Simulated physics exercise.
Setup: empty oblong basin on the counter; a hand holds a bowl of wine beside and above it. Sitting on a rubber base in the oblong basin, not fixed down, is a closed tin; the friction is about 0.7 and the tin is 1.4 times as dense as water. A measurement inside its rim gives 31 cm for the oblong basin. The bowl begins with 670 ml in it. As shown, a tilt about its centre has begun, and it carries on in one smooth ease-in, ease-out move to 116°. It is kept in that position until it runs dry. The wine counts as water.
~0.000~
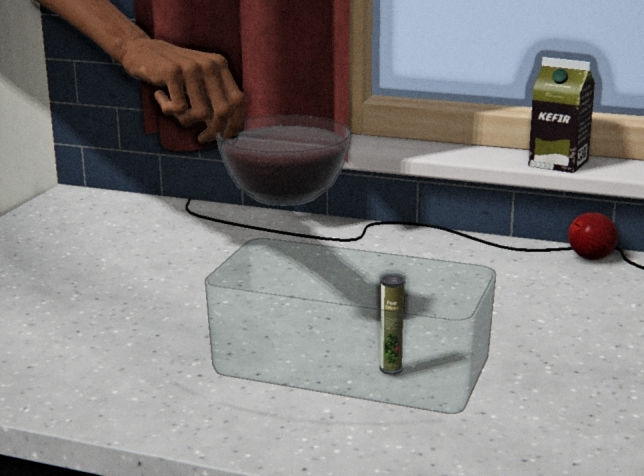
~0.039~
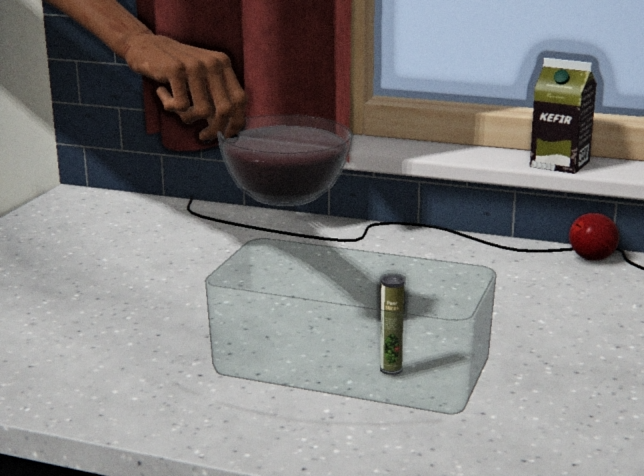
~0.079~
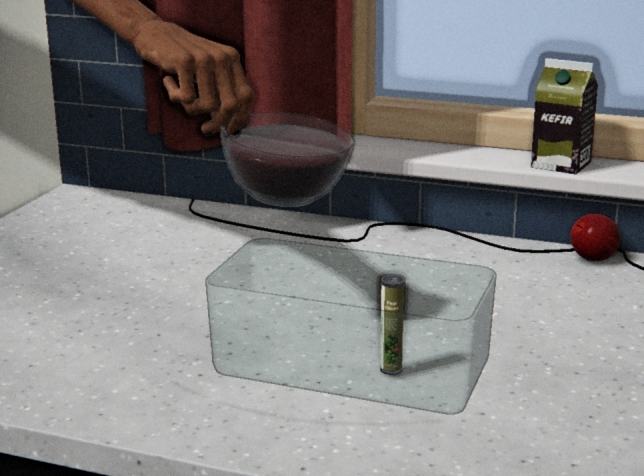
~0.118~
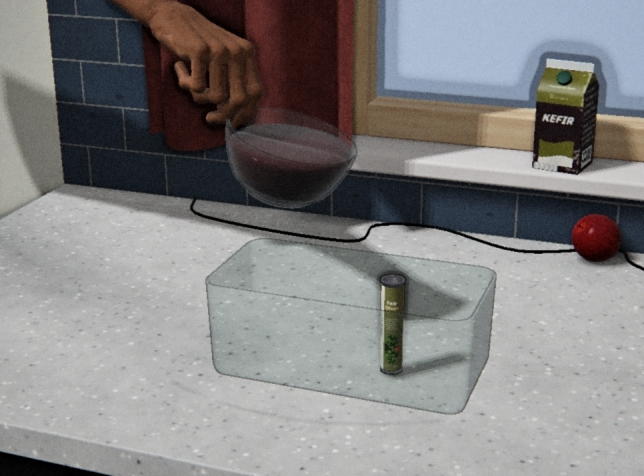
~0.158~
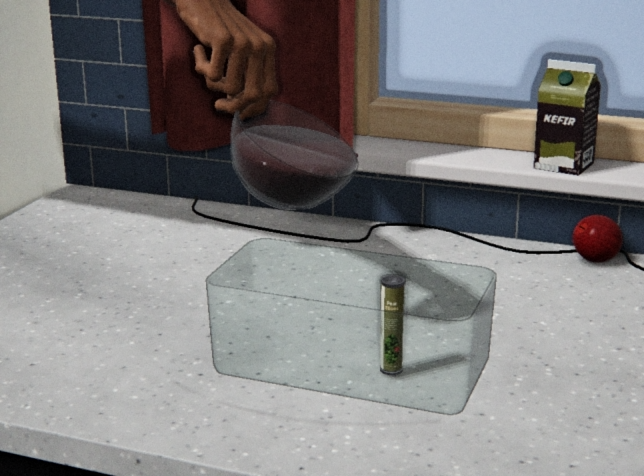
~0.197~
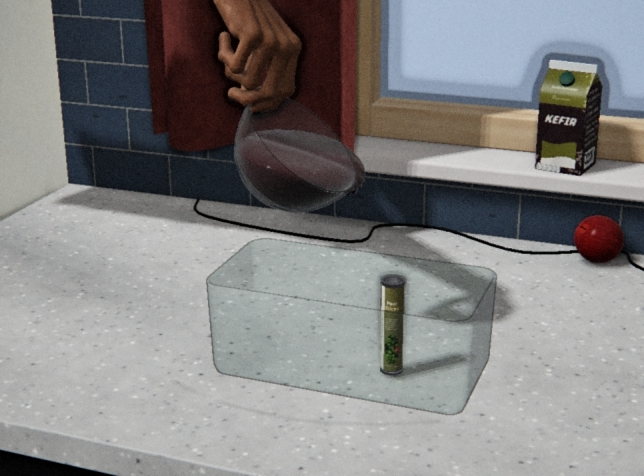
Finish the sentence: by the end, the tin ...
By the end, the tin has toppled.
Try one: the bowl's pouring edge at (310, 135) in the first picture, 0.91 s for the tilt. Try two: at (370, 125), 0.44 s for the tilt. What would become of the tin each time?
First it keeps standing; then it remains upright.
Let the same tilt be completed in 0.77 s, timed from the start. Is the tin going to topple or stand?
In that case the tin stays vertical.
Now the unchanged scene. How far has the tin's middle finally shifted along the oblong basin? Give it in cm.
Roughly 6.5 cm.
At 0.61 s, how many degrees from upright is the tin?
Roughly 5°.
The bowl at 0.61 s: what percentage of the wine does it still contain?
Remaining share: Approx. 0 %.
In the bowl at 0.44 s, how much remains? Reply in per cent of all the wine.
Around 4 in a hundred.
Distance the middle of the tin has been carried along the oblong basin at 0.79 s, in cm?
Measured centre to centre, about 0 cm.
By 0.44 s the tilt is 112° and 4 per cent is still to pour; the tin stands where it began.
By 0.61 s the tilt is 116° and 0 per cent is still to pour; the tin leans 6°.
By 0.79 s the tilt is 116° and 0 per cent is still to pour; the tin leans 9°.
By 0.99 s the tilt is 116° and 0 per cent is still to pour; the tin leans 45°.
At rest the tin lies on its side.
